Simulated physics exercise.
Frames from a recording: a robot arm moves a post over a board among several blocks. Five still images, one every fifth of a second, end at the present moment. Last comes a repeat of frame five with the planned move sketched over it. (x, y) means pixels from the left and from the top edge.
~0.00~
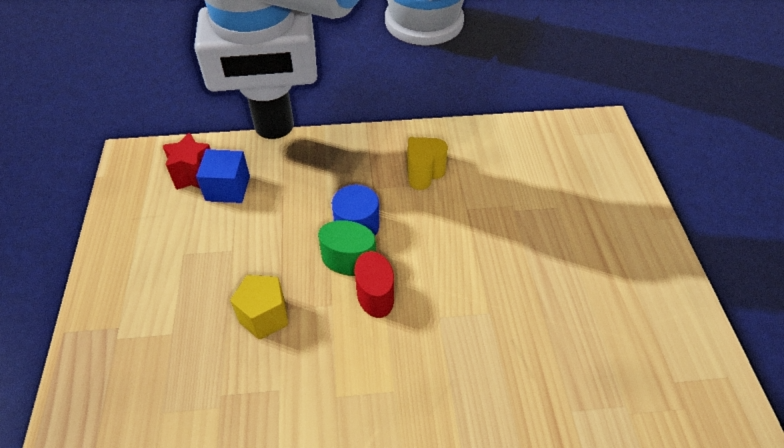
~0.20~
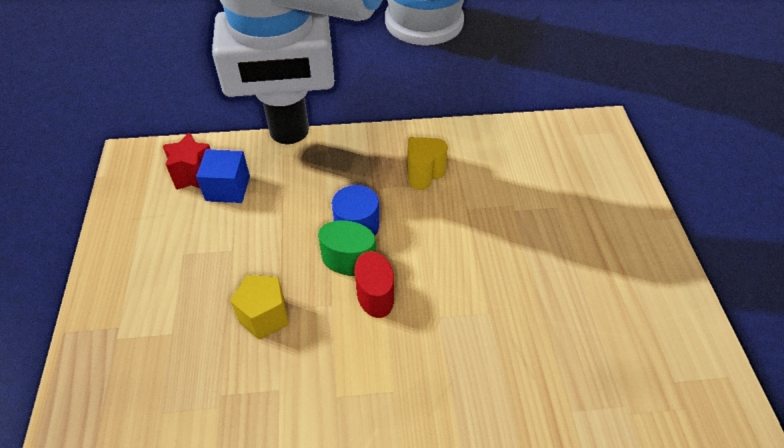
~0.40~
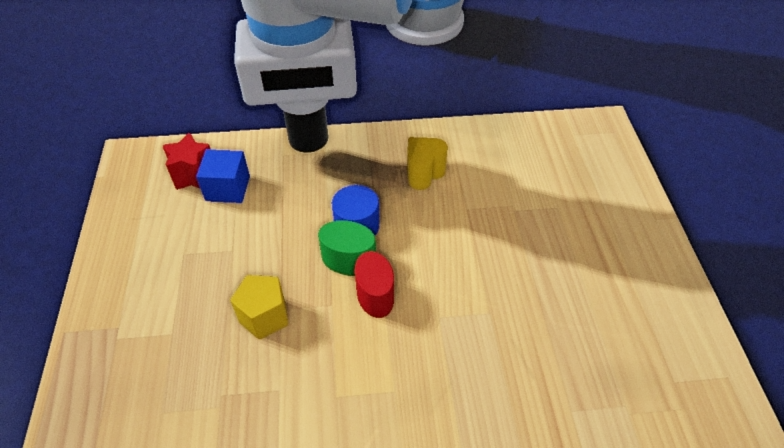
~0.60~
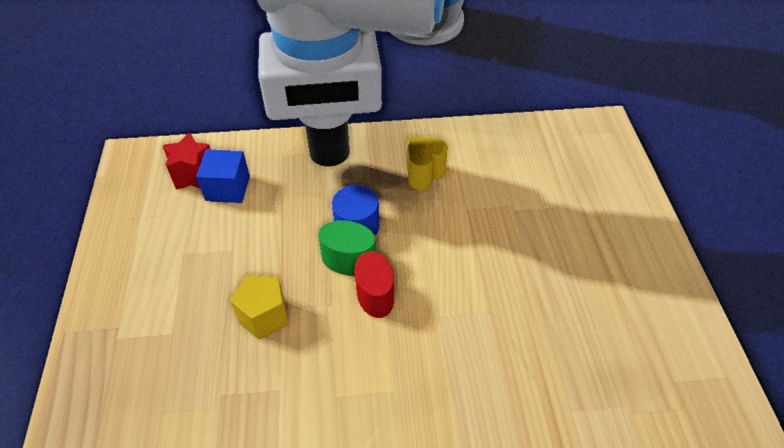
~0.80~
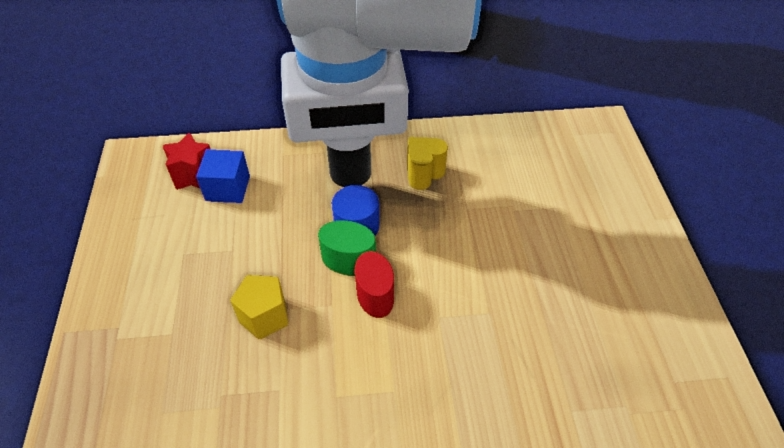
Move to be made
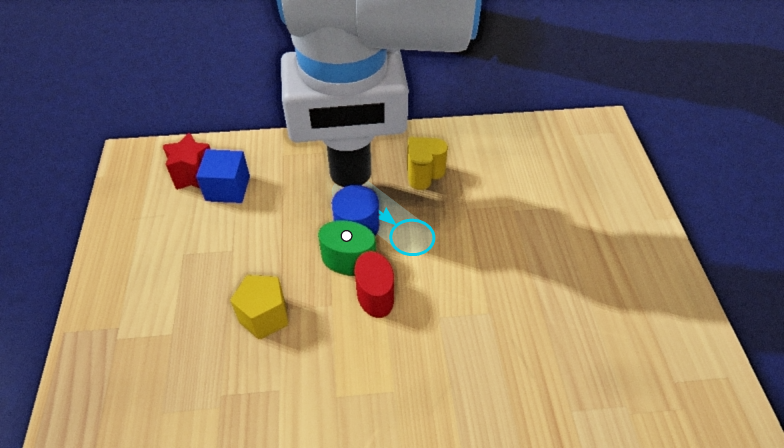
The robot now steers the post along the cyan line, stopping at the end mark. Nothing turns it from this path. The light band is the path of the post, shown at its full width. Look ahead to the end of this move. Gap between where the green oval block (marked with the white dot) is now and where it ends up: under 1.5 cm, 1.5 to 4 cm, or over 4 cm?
I reckon it covers between 1.5 and 4 cm.
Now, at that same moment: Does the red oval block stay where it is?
Answer: No.
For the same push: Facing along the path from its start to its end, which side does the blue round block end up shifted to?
It shifts rightward.
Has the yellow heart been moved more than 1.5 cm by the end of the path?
Answer: No.
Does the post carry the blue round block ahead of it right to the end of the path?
My answer is no.
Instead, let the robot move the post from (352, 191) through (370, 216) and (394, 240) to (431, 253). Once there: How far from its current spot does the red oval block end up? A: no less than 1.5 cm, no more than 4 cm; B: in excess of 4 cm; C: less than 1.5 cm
Correct choice: A.
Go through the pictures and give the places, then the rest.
The first picture shows lower end of the post (274, 126), tops of blocks, green oval block (347, 236), blue round block (355, 202), red oval block (374, 273), yellow heart (425, 149).
The second picture shows post (289, 131), blocks as before.
The third picture shows post (309, 139), blocks as before.
The fourth picture shows post (330, 153), blocks as before.
The fifth picture shows post (351, 173), green oval block (347, 236), blue round block (355, 202), red oval block (374, 273), yellow heart (425, 149).
The drawn path runs straight from (352, 191) to (412, 237); the dot is on the green oval block.
The first path, step by step. Halfway along, post (381, 196); green oval block (335, 254), turned 15° anticlockwise; blue round block (362, 222); red oval block (375, 283), turned 15° anticlockwise.
At the end, post (413, 220); green oval block (329, 258), turned 20° anticlockwise; blue round block (373, 234); red oval block (375, 283), turned 15° anticlockwise; yellow heart not moved.
